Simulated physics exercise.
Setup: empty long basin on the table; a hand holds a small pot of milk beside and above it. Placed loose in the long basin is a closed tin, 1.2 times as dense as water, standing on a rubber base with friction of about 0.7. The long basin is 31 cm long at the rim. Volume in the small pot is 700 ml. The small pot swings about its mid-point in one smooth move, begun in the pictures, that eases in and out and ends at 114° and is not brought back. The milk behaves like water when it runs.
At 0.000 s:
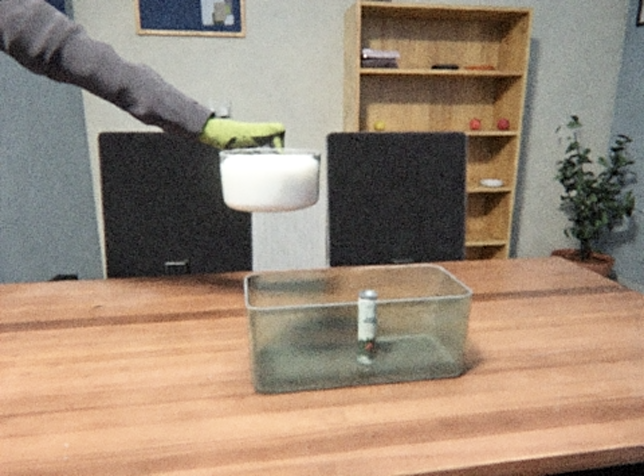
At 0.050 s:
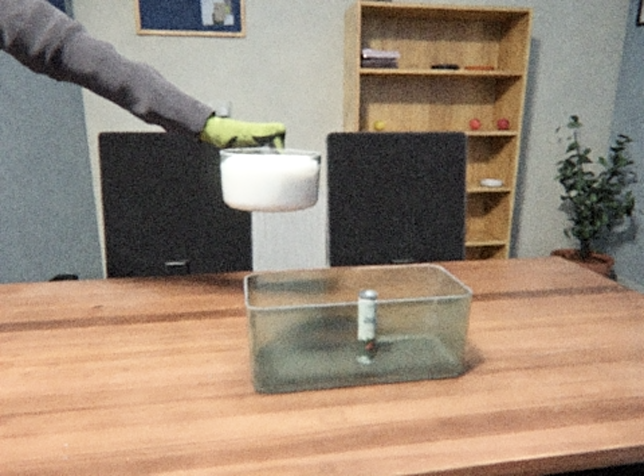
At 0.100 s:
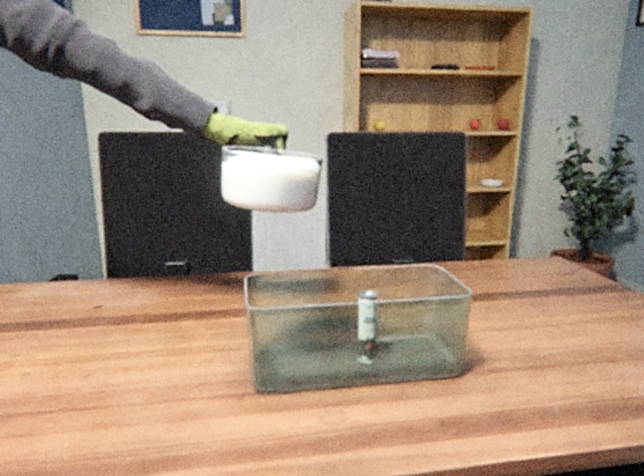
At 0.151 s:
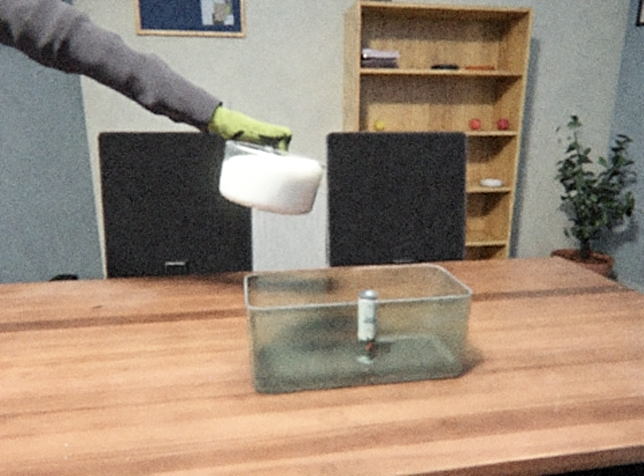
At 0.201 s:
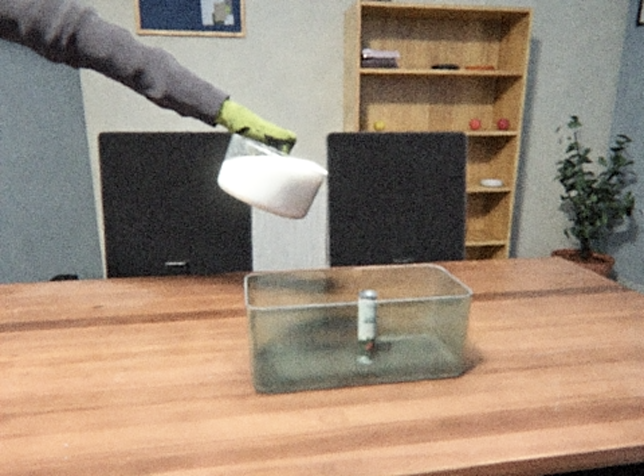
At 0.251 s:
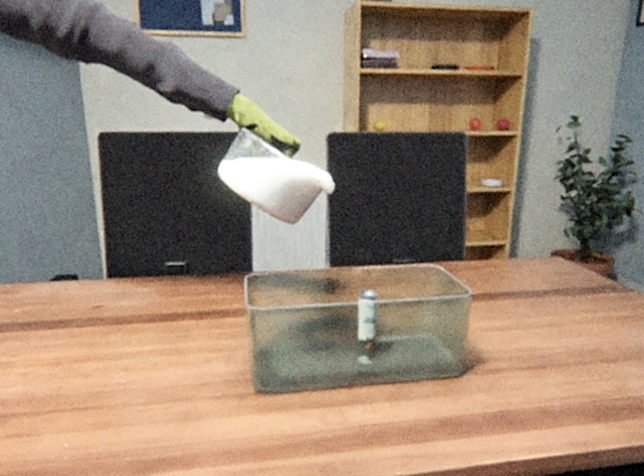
Gloved hand tilting a small pot of milk rightward above a clear basin holding a small can, milk edging over the rim.
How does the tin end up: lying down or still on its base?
Most likely it will capsize.
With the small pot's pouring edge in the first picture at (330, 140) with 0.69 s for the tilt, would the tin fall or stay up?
Then the tin remains standing.
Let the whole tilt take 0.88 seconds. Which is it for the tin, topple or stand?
In that case the tin stays vertical.
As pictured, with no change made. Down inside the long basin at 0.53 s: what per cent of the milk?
Fraction in basin: Approx. 36%.
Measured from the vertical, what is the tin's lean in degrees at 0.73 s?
Lean: Around 5° from upright.
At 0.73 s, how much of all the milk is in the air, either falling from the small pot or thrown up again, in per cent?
Around 6 percent of the liquid.
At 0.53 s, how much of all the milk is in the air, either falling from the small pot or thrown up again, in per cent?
It comes to about 46 percent.
By 0.53 s the tilt is 102° and 18 per cent is still to pour; the tin stands where it began.
By 0.73 s the tilt is 114° and 2 per cent is still to pour; the tin leans 5°.
By 0.94 s the tilt is 114° and 0 per cent is still to pour; the tin leans 46°.
By 1.17 s the tilt is 114° and 0 per cent is still to pour; the tin lies on its side.
At rest the tin lies on its side.
